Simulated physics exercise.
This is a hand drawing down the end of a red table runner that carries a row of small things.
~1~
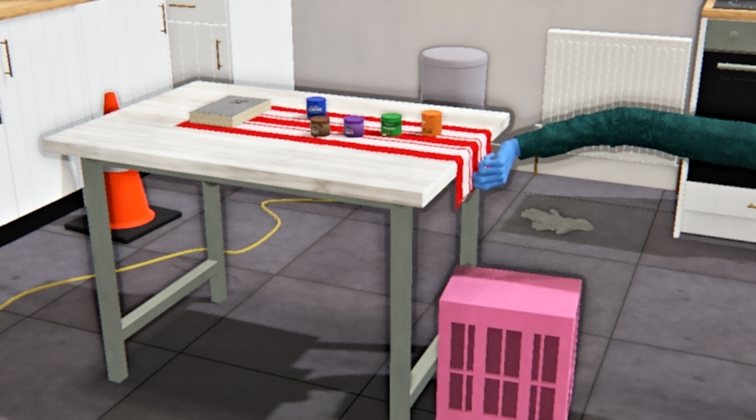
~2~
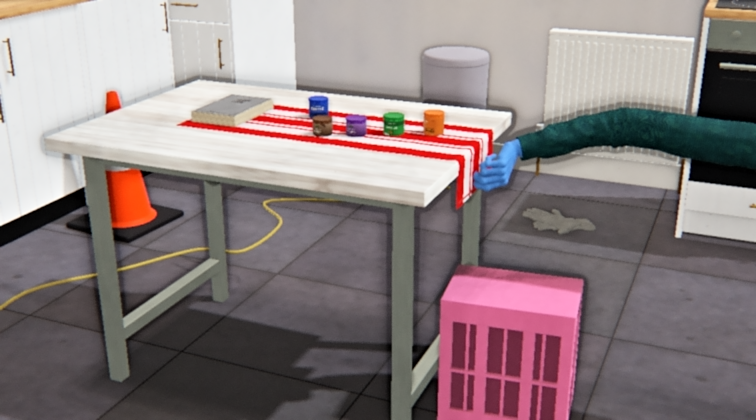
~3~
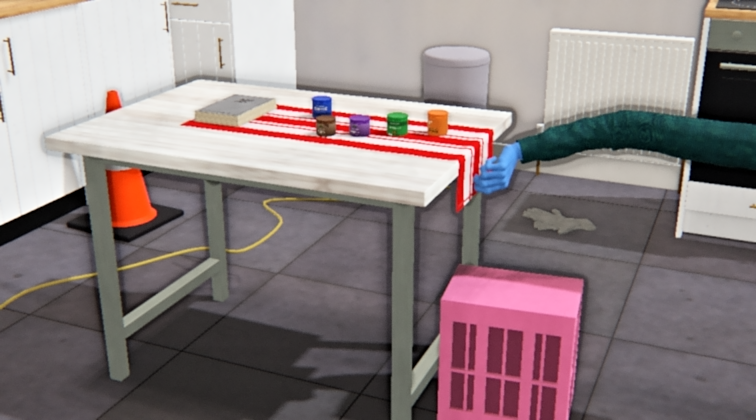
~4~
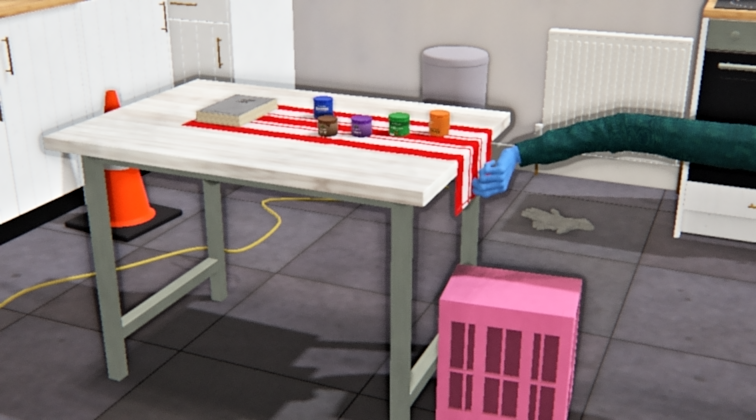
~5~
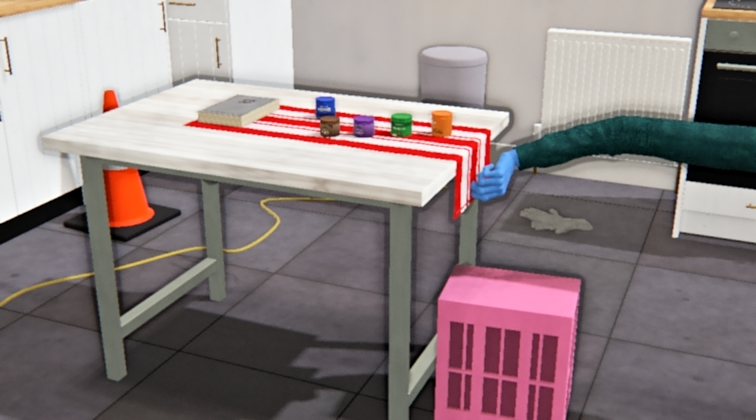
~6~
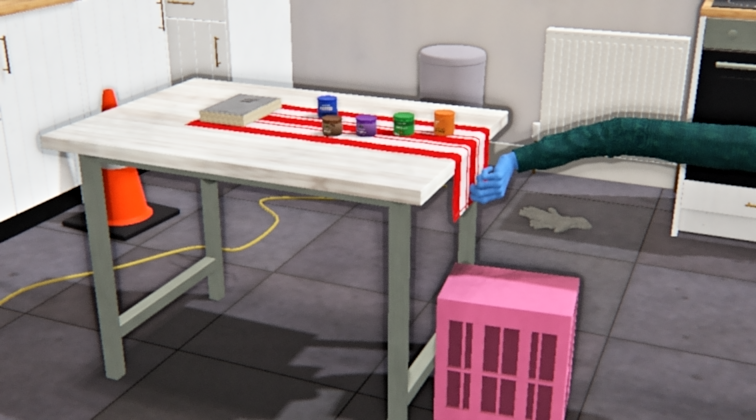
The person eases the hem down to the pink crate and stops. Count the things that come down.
The answer is two.
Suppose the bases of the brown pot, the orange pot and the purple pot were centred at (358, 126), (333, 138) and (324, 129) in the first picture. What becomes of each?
The brown pot stays on; the orange pot remains up; the purple pot holds on.
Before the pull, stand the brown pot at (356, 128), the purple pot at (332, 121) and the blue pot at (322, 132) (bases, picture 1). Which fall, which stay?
The brown pot keeps its place on top; the purple pot does not fall; the blue pot remains up.
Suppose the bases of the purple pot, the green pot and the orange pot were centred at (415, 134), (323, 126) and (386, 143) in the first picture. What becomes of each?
The purple pot is carried off, the green pot does not fall, the orange pot comes down.
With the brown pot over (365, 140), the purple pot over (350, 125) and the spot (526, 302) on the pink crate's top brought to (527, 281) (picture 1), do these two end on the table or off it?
The brown pot holds on, the purple pot remains up.
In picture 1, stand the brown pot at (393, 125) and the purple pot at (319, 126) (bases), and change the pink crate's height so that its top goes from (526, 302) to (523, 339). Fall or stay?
The brown pot comes down; the purple pot holds on.
Soon after, hem near (471, 230); all still up.
After that, hem near (471, 266); orange pot gone.
And then, hem on the crate; orange pot and green pot gone.
In the end, hem on the crate; orange pot and green pot gone. Over the edge go two.
